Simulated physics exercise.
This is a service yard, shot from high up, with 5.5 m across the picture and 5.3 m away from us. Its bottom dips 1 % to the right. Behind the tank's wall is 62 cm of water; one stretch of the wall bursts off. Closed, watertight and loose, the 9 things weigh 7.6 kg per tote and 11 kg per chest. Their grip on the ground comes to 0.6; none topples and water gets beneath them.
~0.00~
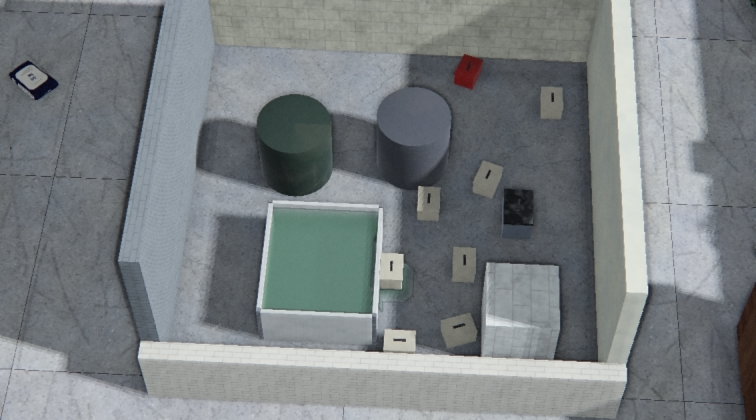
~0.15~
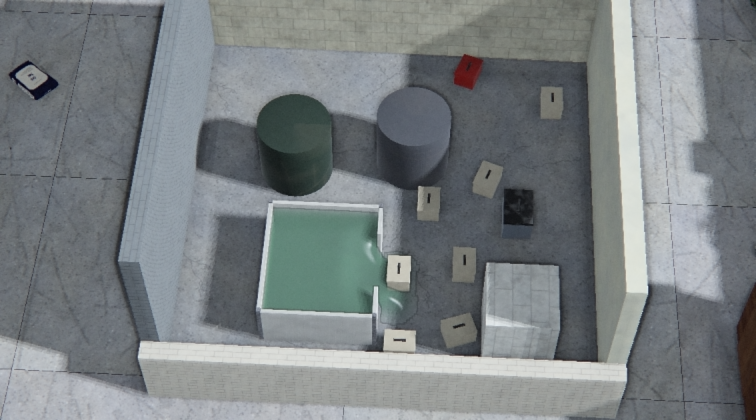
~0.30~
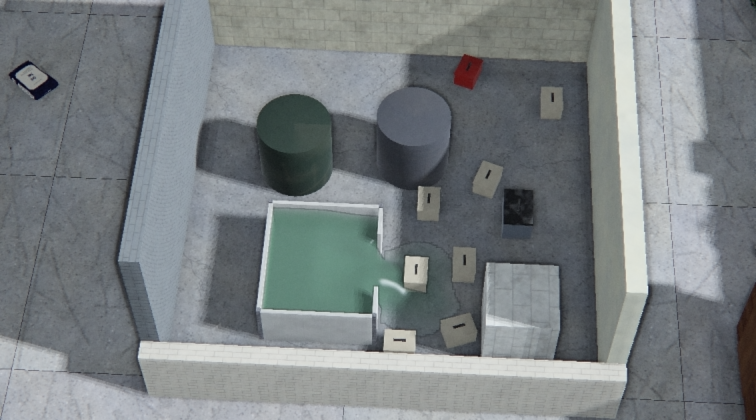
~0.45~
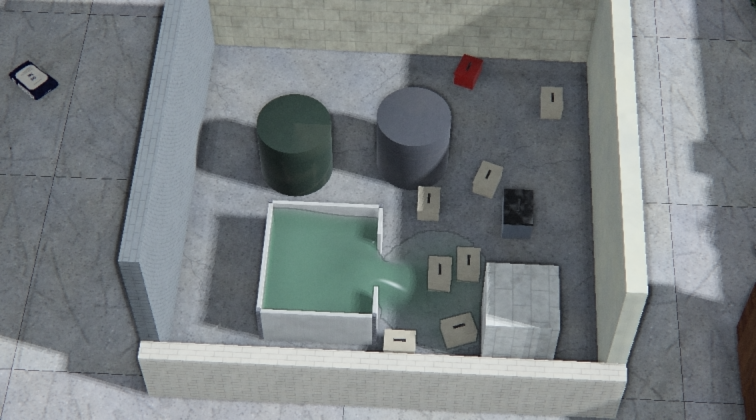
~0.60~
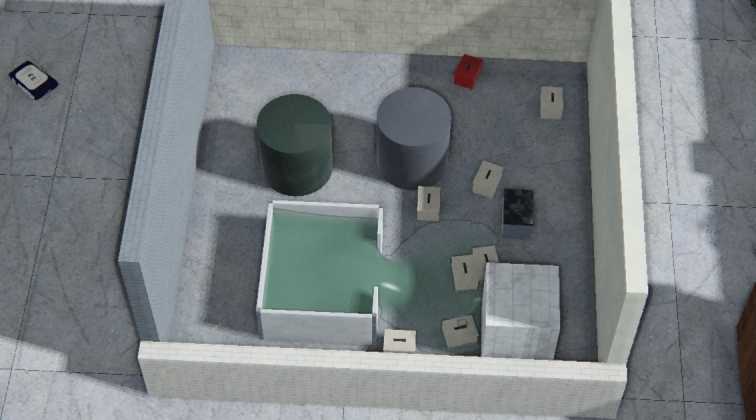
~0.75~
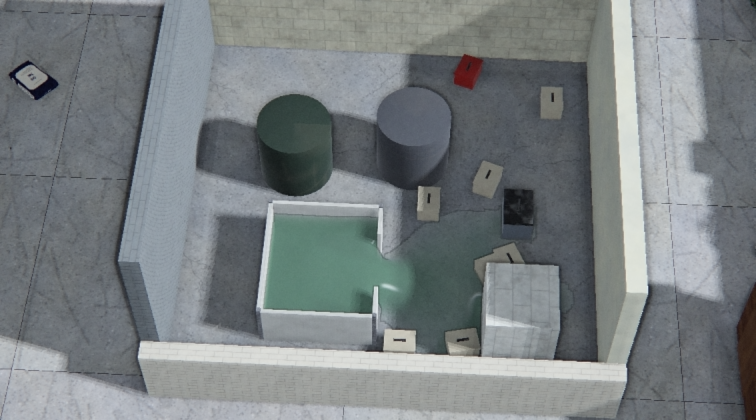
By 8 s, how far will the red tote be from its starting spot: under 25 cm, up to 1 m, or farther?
It moves a long way.
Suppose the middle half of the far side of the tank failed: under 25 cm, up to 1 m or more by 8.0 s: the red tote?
With that failure, the red tote moves slightly.
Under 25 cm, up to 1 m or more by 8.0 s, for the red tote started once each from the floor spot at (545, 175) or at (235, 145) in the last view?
Run one, it gets swept far; run two, it remains planted.
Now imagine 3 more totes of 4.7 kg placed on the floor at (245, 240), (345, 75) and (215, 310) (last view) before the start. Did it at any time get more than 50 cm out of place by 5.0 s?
In turn: Less, less, short of it.
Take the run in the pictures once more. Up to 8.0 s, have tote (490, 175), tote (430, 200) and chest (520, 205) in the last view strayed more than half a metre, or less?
In sequence - stayed below the line; stayed below the line; crossed the line.
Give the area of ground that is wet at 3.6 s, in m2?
That flooded area is roughly 15 m2.
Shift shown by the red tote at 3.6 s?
About 10 cm out of place.
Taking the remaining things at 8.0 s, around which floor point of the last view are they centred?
Near (408, 200).
After 1.6 s the red tote is near (469, 67), 0.0 m from its start, aground; 3 afloat.
After 3.6 s the red tote is near (460, 66), 0.1 m from its start, aground; 5 afloat.
After 5.6 s the red tote is near (374, 88), 1.4 m from its start, aground; 4 afloat.
After 8.0 s the red tote is near (342, 100), 1.9 m from its start, aground; 3 afloat.
